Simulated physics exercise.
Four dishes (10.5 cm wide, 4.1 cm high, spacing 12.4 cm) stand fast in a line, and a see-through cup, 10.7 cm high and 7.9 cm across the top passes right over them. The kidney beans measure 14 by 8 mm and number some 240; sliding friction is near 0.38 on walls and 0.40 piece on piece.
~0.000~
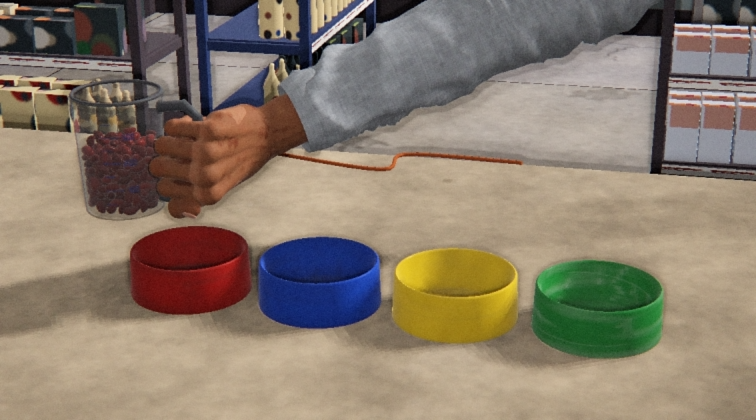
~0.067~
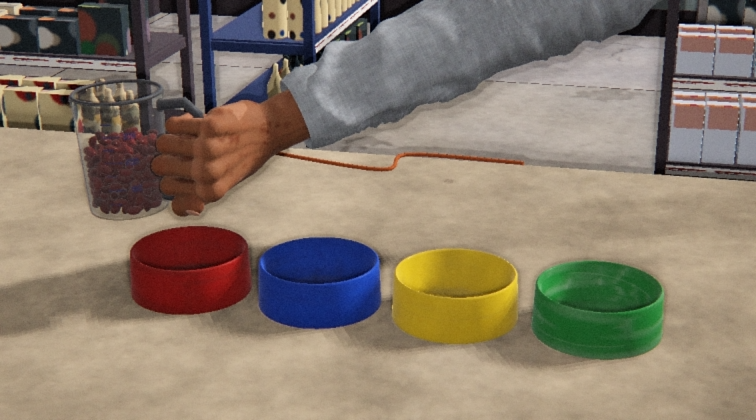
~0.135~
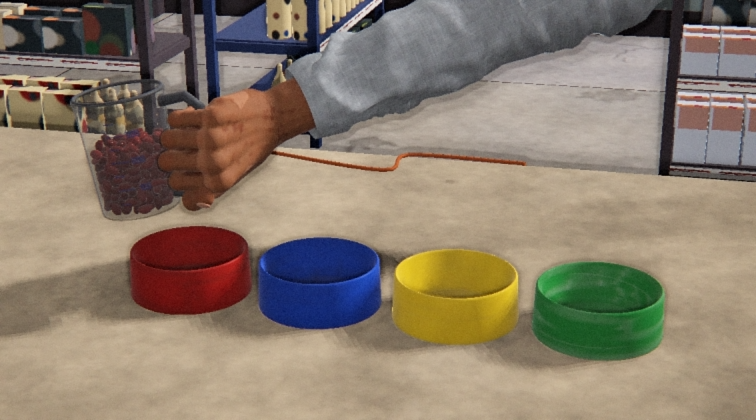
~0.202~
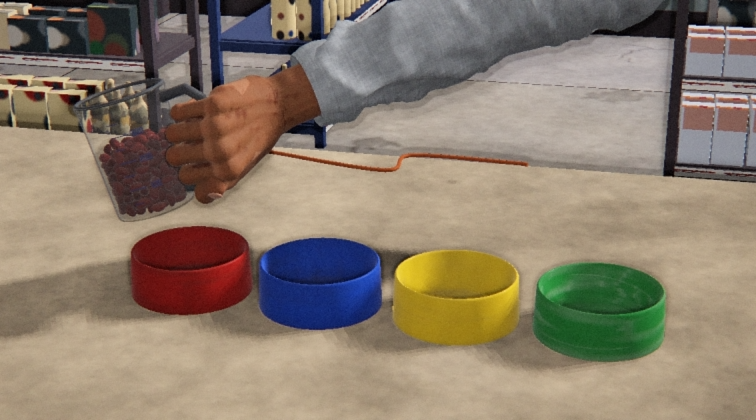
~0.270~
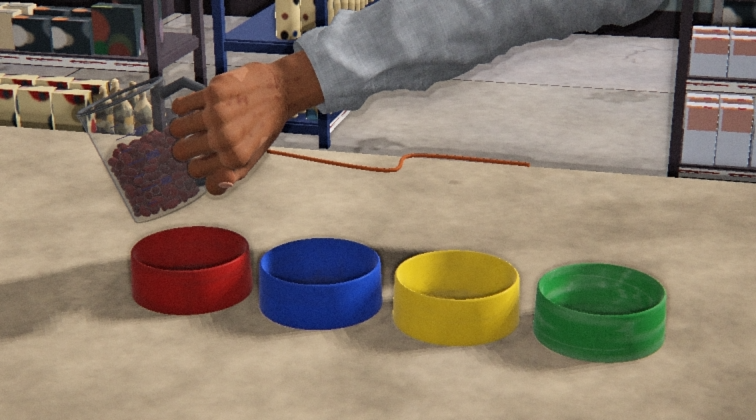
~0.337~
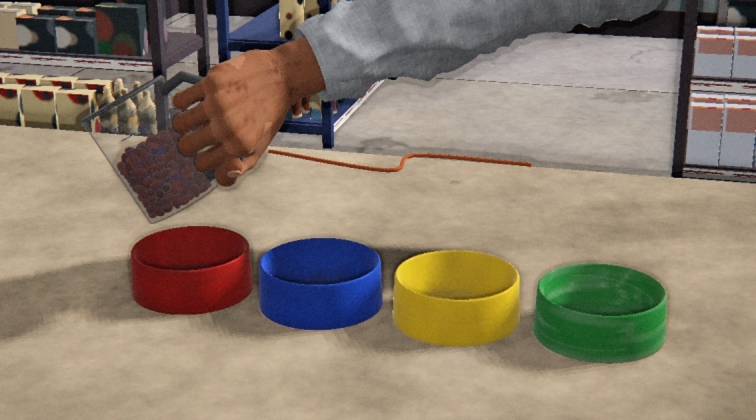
In this clip, a hand in a gray sleeve holds a clear cup of small, dark reddish pieces behind red, blue, yellow and green dishes, steadily tilting it to the left while shifting it slightly right; the dishes stay still.
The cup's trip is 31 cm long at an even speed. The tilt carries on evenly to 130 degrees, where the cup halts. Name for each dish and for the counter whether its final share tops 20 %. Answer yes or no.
Red: Yes, blue: No, green: No, yellow: No, counter: No.
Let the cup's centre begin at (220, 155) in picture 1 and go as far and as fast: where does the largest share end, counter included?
The winner: Blue.
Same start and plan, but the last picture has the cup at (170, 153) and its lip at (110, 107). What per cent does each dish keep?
Red 0, blue 30, green 0, yellow 40.
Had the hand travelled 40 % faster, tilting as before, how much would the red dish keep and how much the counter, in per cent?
Then: Red 10, counter 30.
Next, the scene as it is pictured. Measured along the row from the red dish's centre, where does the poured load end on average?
About 1 cm to its right.
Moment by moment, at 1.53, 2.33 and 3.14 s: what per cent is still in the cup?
About 0, 0, 0.
After 1.53 s, tilt 130 degrees; cup holds 0 %, red 90 %.
After 2.33 s, tilt 130 degrees; cup holds 0 %, red 90 %.
After 3.14 s, tilt 130 degrees; cup holds 0 %, red 90 %.
In the end, at 3.4 s, red 90 %, blue 0 %, green 0 %, yellow 0 %, counter 10 %.
